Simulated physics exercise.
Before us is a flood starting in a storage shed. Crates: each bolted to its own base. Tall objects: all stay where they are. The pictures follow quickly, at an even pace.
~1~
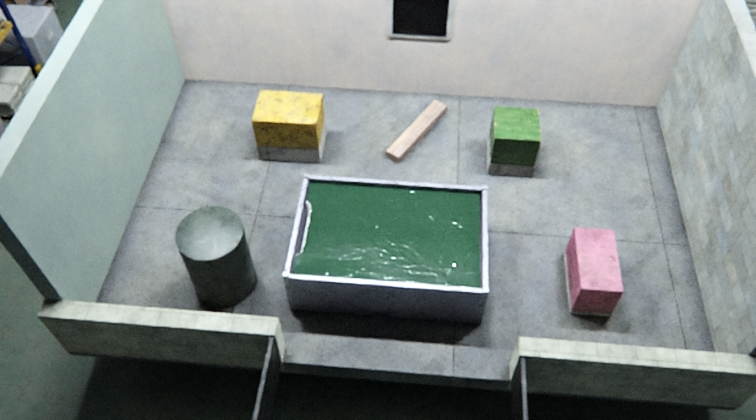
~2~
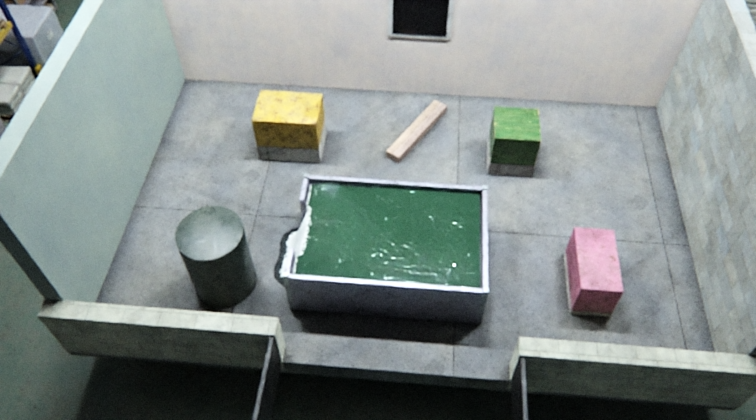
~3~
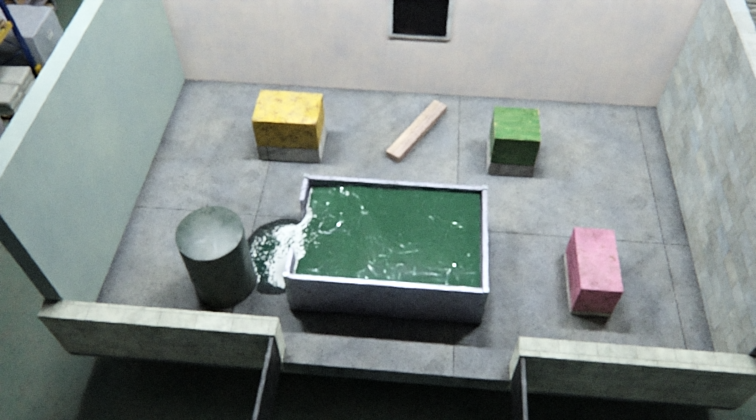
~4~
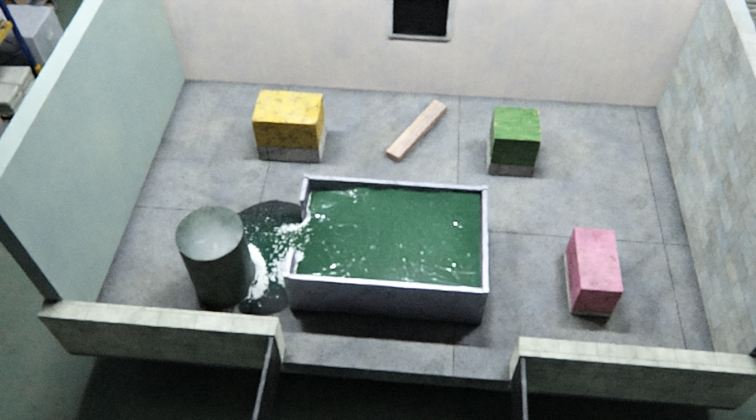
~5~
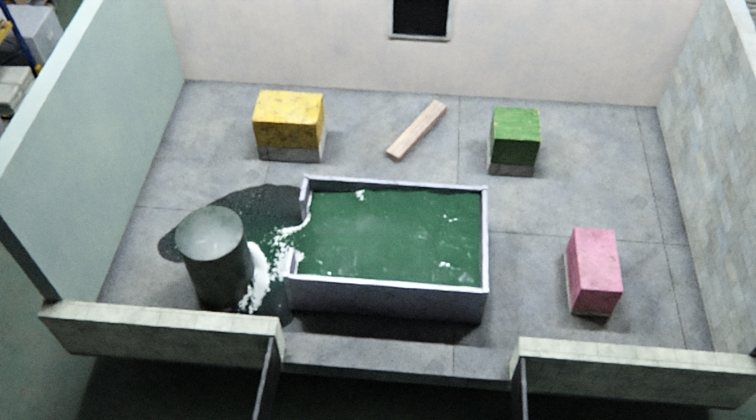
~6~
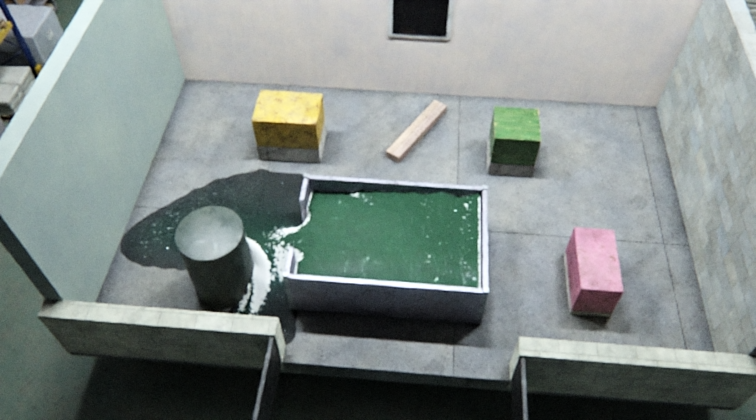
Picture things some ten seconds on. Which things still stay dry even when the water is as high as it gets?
The yellow crate will avoid the water, the pink crate will avoid the water, the green crate will avoid the water.
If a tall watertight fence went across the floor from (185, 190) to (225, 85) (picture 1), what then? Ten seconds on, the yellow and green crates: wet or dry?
Long story short, the yellow crate is never reached but the green crate is never reached.
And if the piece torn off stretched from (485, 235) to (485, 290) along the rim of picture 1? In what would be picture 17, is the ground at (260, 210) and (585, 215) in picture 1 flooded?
First spot unflooded, second spot swamped.
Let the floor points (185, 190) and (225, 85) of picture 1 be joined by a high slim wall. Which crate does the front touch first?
First to be reached: The yellow crate.
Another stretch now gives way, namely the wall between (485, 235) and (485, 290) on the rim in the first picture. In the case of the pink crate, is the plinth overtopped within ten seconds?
In my view the pink one gets reached.
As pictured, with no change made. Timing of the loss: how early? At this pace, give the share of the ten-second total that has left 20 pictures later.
It comes to around 25 per cent.
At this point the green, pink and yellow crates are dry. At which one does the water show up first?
Note: The yellow one is first.
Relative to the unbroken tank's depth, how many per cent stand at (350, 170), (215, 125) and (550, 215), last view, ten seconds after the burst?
About 8 per cent, then 14 per cent, then 2 per cent.
A moment on, water covers 25 % of the floor; the yellow crate water round its plinth, the pink crate not reached, the green crate not reached.
Next, water covers 35 % of the floor; the yellow crate water round its plinth, the pink crate not reached, the green crate not reached.
Then, water covers 45 % of the floor; the yellow crate water round its plinth, the pink crate not reached, the green crate not reached.
Later, water covers 65 % of the floor; the yellow crate water round its plinth, the pink crate water round its plinth, the green crate water round its plinth.
In the end, water covers 90 % of the floor; the yellow crate stayed above the water, the pink crate stayed above the water, the green crate stayed above the water.
